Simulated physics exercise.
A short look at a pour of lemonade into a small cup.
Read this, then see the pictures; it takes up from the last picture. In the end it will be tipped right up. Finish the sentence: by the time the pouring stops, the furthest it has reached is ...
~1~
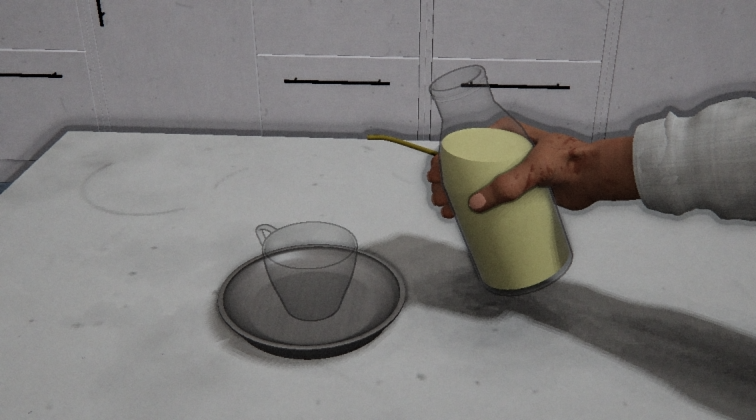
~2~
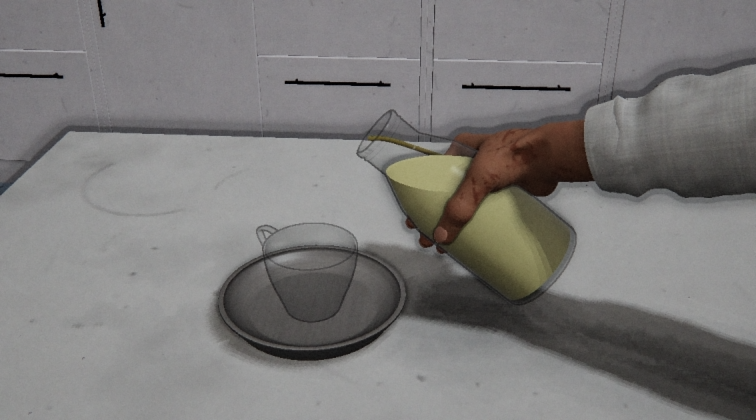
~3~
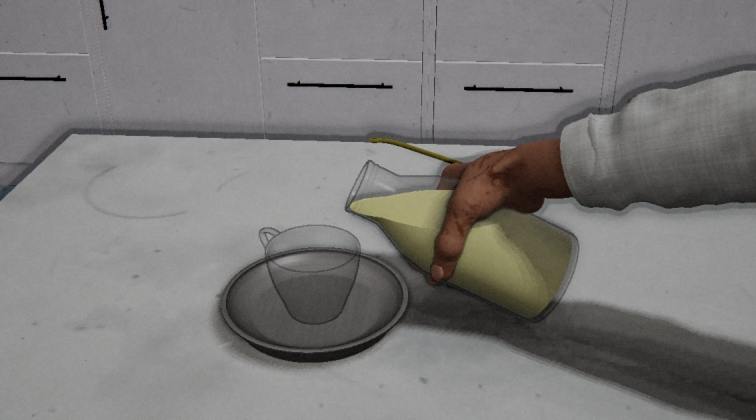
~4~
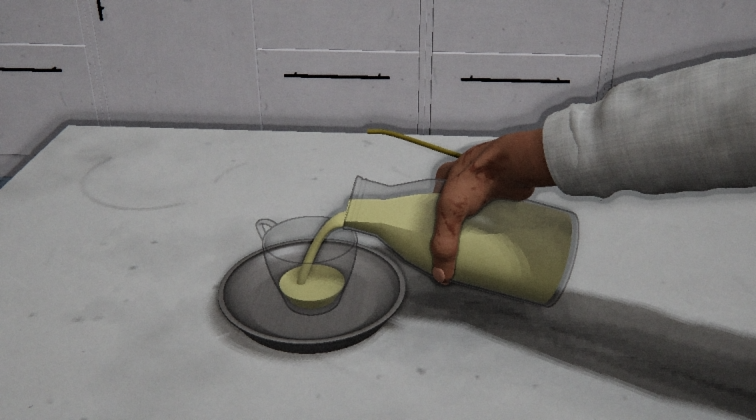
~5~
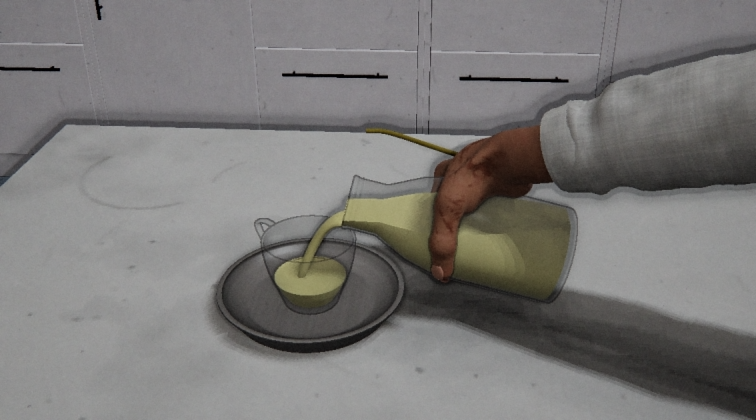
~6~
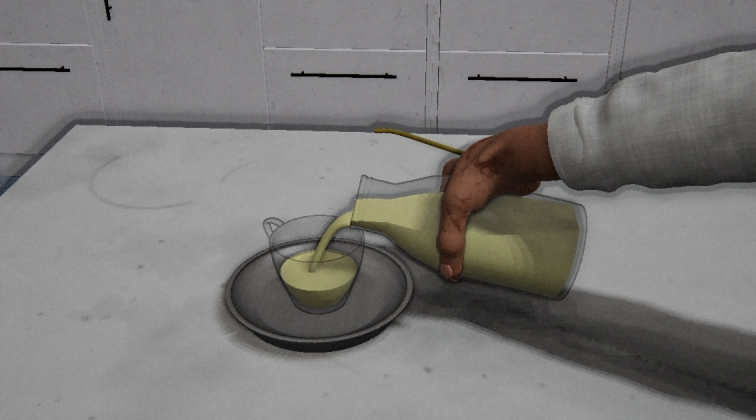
The furthest it reaches is past the saucer.
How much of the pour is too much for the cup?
Estimate: Near 65 per cent.
Soon after, the cup is full to the brim; the saucer is wet, with room to spare.
Later, the cup is full to the brim; the saucer is full and running over.
In the end, the cup is full to the brim; the saucer is full and running over.
